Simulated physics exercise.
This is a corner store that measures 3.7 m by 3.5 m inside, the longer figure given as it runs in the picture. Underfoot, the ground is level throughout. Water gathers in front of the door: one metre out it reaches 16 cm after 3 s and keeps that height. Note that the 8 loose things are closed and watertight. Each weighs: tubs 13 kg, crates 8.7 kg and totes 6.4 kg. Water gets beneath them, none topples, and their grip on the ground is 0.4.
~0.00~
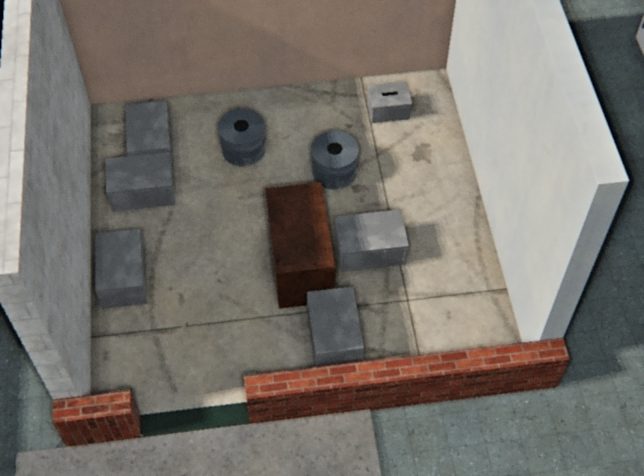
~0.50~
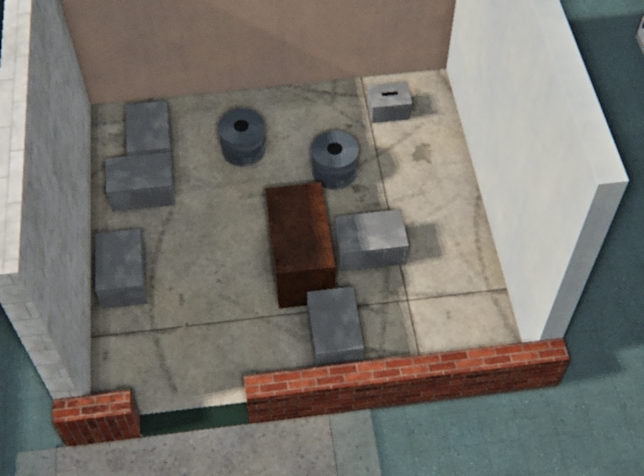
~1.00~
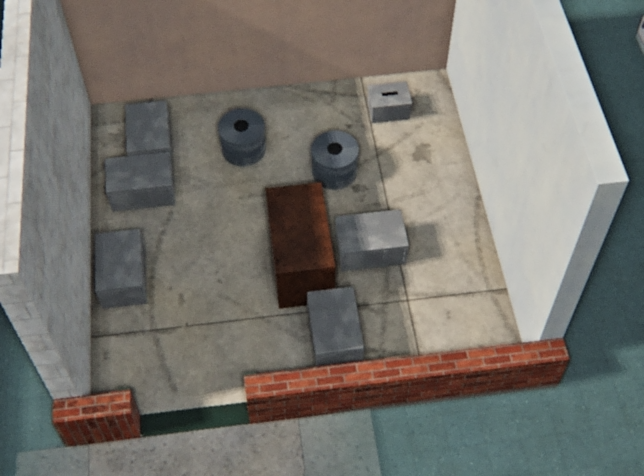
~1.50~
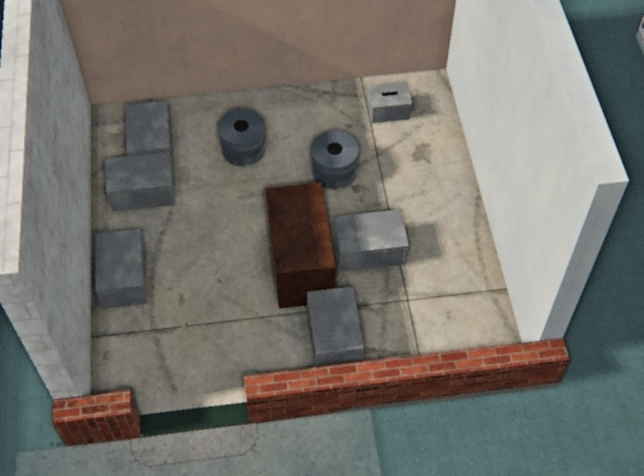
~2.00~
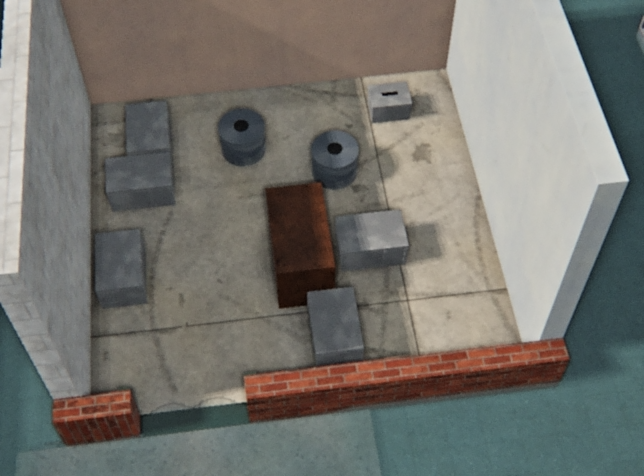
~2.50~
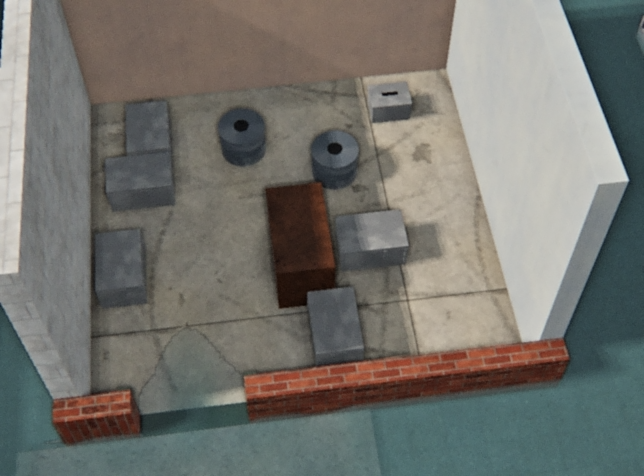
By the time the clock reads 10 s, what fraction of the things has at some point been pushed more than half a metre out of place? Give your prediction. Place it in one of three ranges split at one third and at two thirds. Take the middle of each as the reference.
The fraction is neither low nor high.
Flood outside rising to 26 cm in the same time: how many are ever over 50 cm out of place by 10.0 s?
Result: 6.
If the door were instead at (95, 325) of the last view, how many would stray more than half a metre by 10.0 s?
Then the count would be 2.
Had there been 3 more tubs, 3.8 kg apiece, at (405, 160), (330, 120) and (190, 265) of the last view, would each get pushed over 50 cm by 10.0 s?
In the same order as the question: Farther, farther, farther.
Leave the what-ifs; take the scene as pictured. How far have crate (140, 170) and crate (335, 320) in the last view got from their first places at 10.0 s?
The first is 80 cm from its start, the second 0 cm.
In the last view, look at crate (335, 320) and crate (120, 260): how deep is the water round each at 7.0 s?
Depth approx. 2 cm / 7 cm.
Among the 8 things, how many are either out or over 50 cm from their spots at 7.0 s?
The answer is 1.
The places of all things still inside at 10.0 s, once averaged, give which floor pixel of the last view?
That lands at roughly (301, 179).
After 3.5 s 0 of 8 are over 50 cm from their spots; 0 afloat.
After 4.5 s 0 of 8 are over 50 cm from their spots; 1 afloat.
After 7.0 s 1 of 8 are over 50 cm from their spots; 3 afloat.
After 10.0 s 4 of 8 are over 50 cm from their spots, and 4 have been at some point; 5 afloat.
